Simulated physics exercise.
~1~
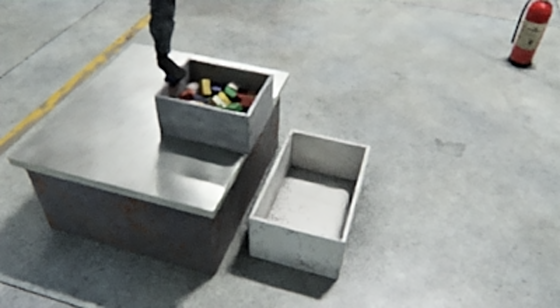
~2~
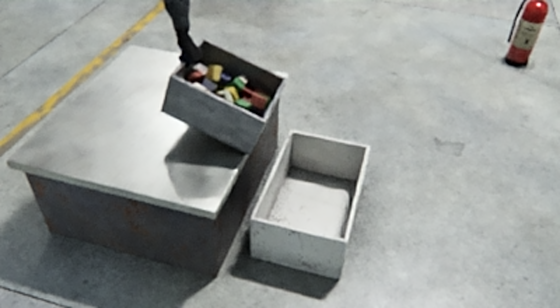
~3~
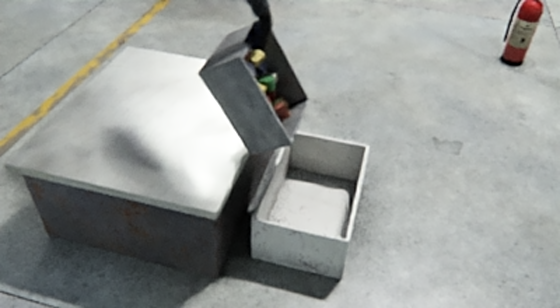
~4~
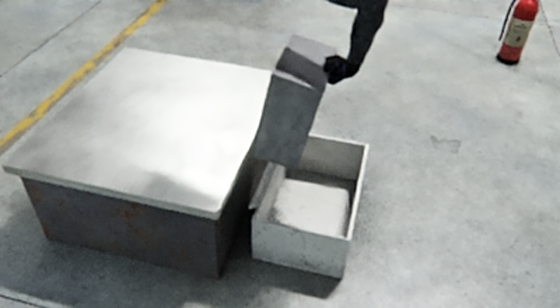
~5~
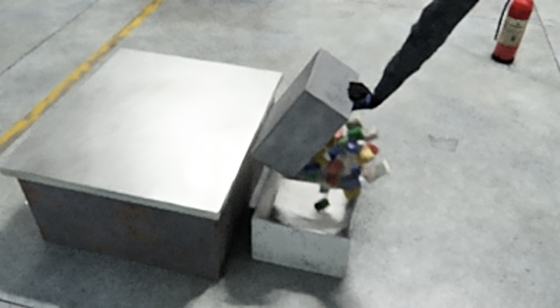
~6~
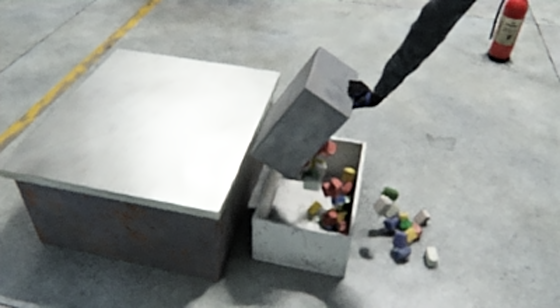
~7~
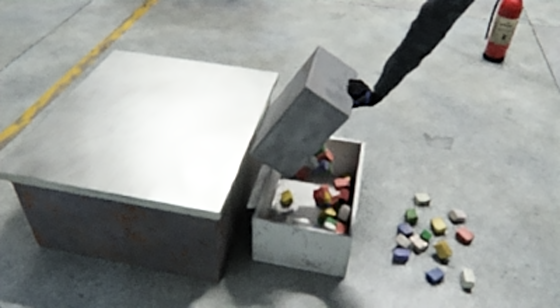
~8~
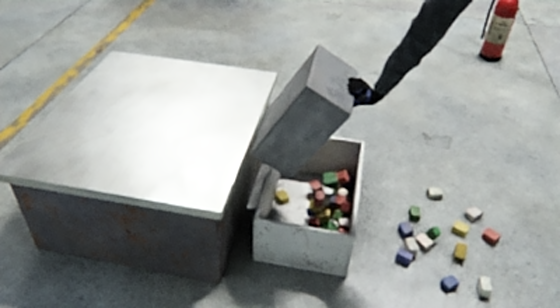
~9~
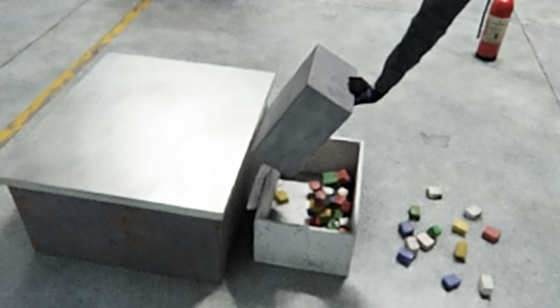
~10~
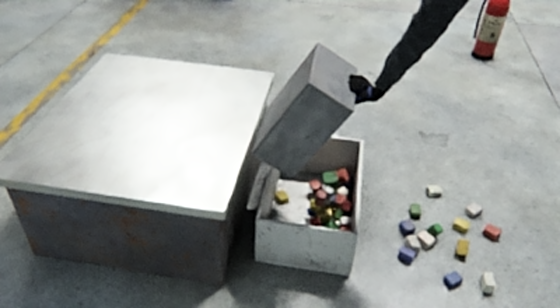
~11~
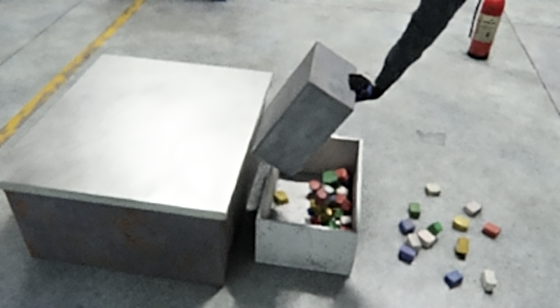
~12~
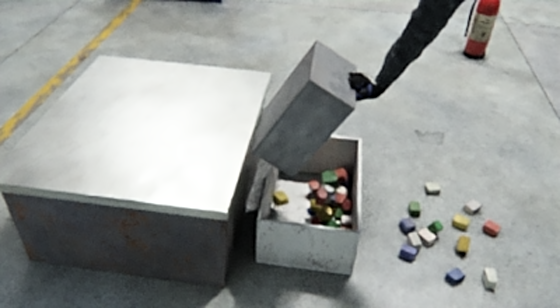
The clip shows a dark arm tipping a grey crate of colourful toy bricks off a bench over an empty white tote until it is nearly upside down. The bricks tumble out, most landing in the tote while others scatter on the floor to its right, and the crate stays tilted.
